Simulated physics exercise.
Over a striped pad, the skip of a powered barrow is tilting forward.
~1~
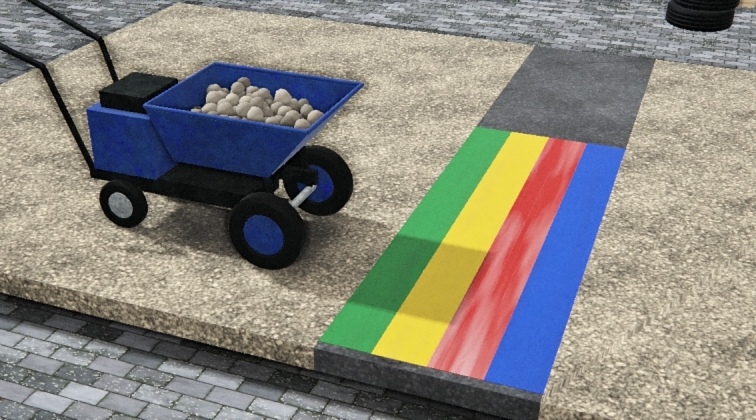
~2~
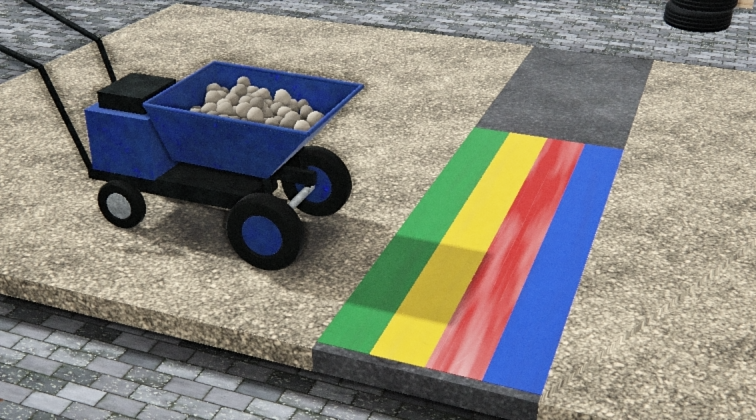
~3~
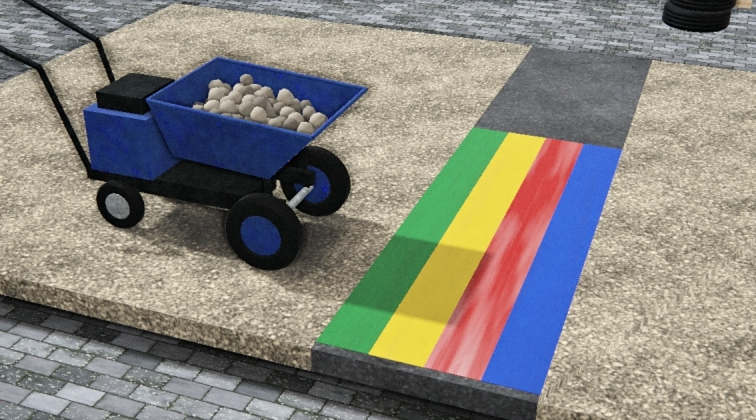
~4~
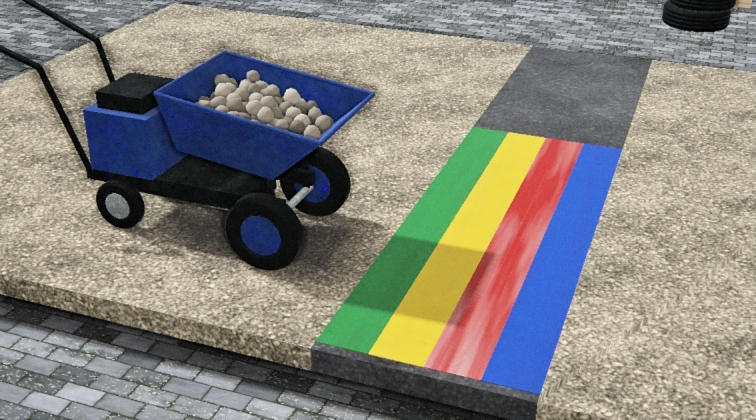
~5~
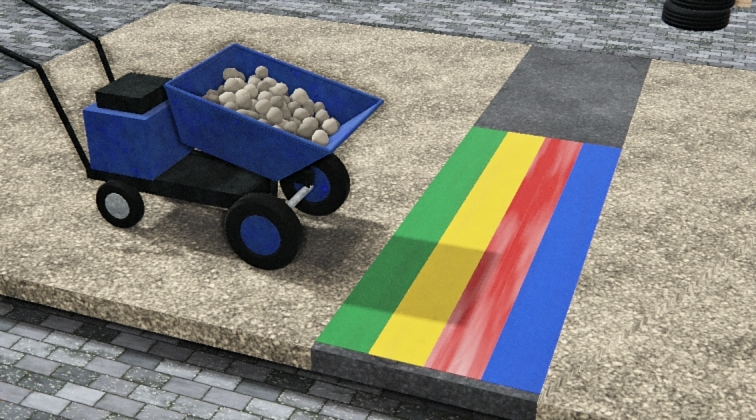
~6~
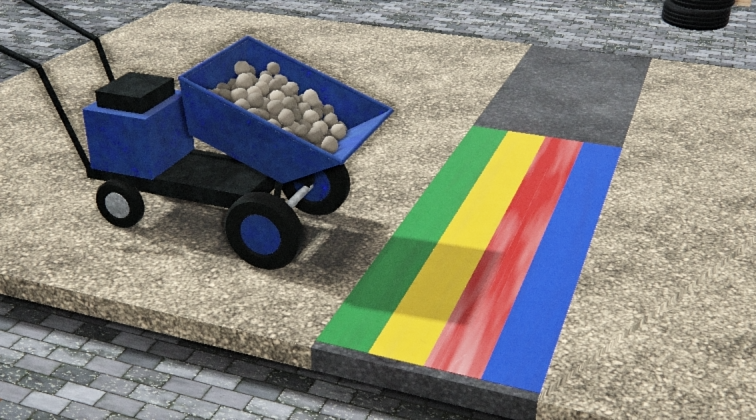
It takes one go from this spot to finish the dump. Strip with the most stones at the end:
Yellow strip.
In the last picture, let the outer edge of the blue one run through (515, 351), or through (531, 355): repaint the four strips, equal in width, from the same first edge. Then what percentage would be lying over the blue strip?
10 and 10 percent, roughly.
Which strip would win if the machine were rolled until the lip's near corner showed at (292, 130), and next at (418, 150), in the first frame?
The strip in yellow at the first place, then the blue strip at the second.
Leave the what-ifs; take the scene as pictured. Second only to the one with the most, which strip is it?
In second place: The strip in red.
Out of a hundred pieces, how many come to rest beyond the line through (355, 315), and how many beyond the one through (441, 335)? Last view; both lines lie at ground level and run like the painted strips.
That's 90 per cent for the first and 40 per cent for the second.
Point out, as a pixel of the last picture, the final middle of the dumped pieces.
Somewhere around (466, 266) in the final view.
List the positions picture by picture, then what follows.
The first picture shows lip of the skip at (307, 133), level; top of the load at (247, 103), river pebbles; green strip at (367, 314); yellow strip at (419, 325); red strip at (472, 337); blue strip at (528, 350).
The second picture shows lip of the skip at (308, 134), level; top of the load at (246, 103).
The third picture shows lip of the skip at (312, 138), tipped barely; top of the load at (239, 112).
The fourth picture shows lip of the skip at (320, 144), tipped a little; top of the load at (233, 100).
The fifth picture shows lip of the skip at (330, 152), tipped a little; top of the load at (242, 96).
The sixth picture shows lip of the skip at (341, 162), tipped clearly; top of the load at (249, 96); green strip at (364, 313); yellow strip at (416, 325); red strip at (469, 336); blue strip at (525, 349).
Soon, skip tipped steeply; all in the skip.
A while on, skip tipped right over; about two thirds in the skip; a small part over the green strip; about a quarter over the yellow strip.
Towards the end, skip tipped right over; a small part in the skip; a small part over the green strip; about a third over the yellow strip; about a quarter over the red strip; a small part over the blue strip; a stray few off the paint.
Finally, skip tipped right over; a small part in the skip; a small part over the green strip; about a third over the yellow strip; about a quarter over the red strip; a small part over the blue strip; a small part off the paint.
